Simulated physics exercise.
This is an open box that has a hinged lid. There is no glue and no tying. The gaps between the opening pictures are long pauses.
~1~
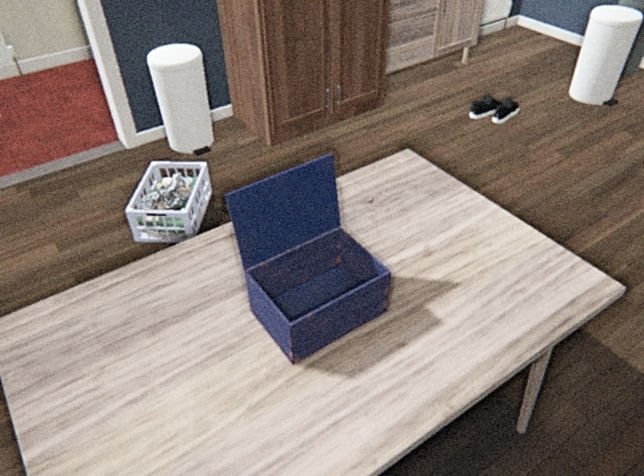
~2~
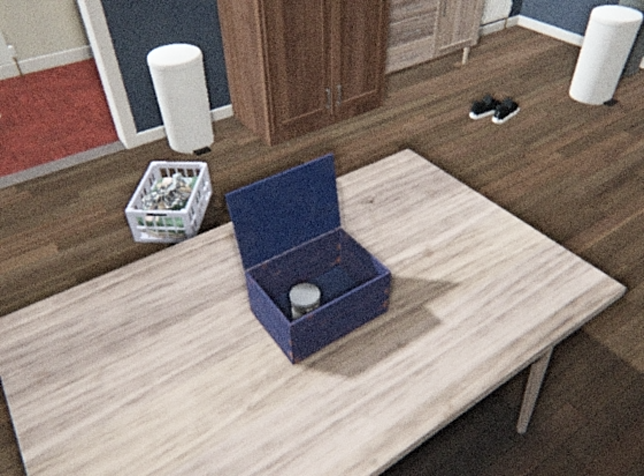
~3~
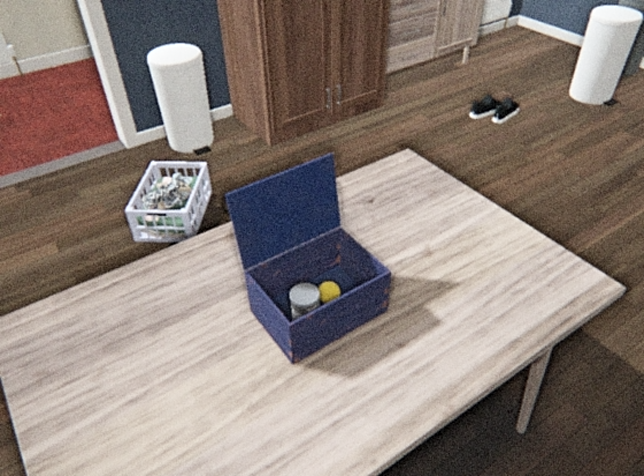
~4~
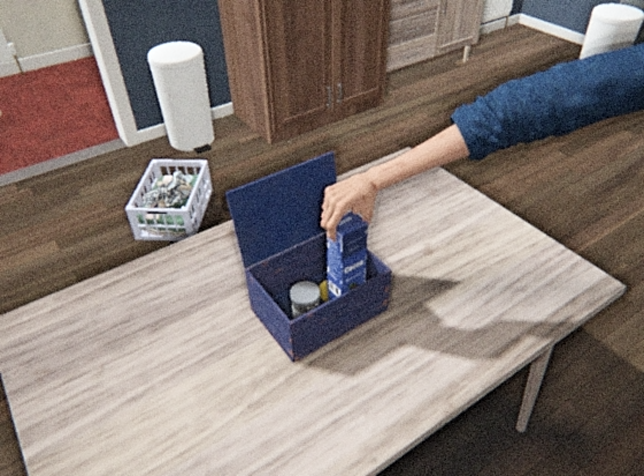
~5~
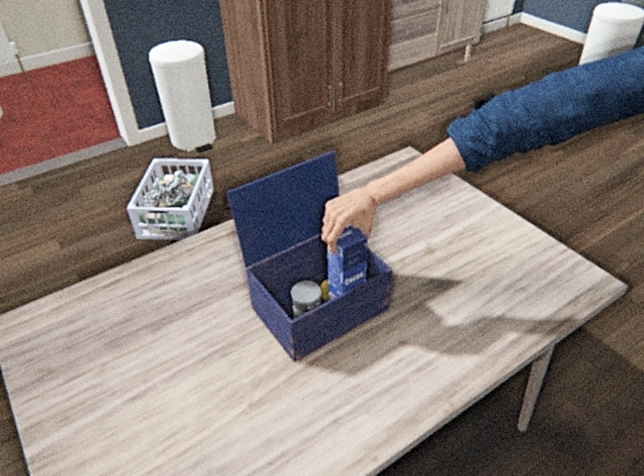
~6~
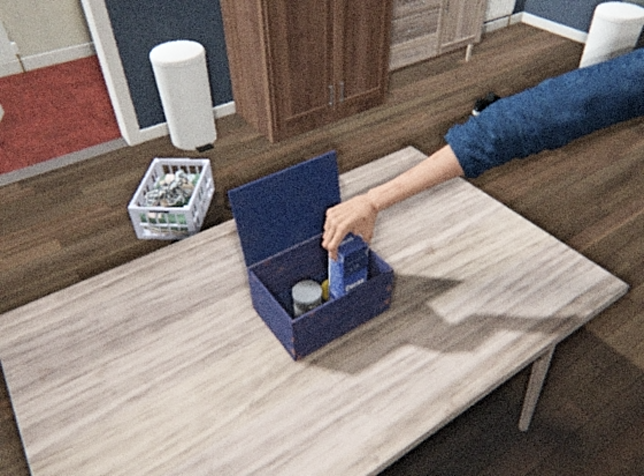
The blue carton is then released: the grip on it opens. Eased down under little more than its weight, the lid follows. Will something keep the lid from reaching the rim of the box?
Yes, it stays propped open.
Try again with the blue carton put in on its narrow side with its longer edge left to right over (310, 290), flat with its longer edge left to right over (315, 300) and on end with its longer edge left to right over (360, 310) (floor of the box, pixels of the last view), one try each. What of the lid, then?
Trial 1: Lid fully lowered. Trial 2: Lid fully lowered. Trial 3: Lid propped open.
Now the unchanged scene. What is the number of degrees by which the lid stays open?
Roughly 40°.
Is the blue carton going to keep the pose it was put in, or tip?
Result: It remains as it was set.
Then, 1.30 s on from there, lid 79° above the rim.
Then, 1.60 s on from there, lid 57° above the rim.
In the end, lid 39° above the rim; all 3 unmoved. At the end, from the last picture's camera, blue carton near (348, 281).
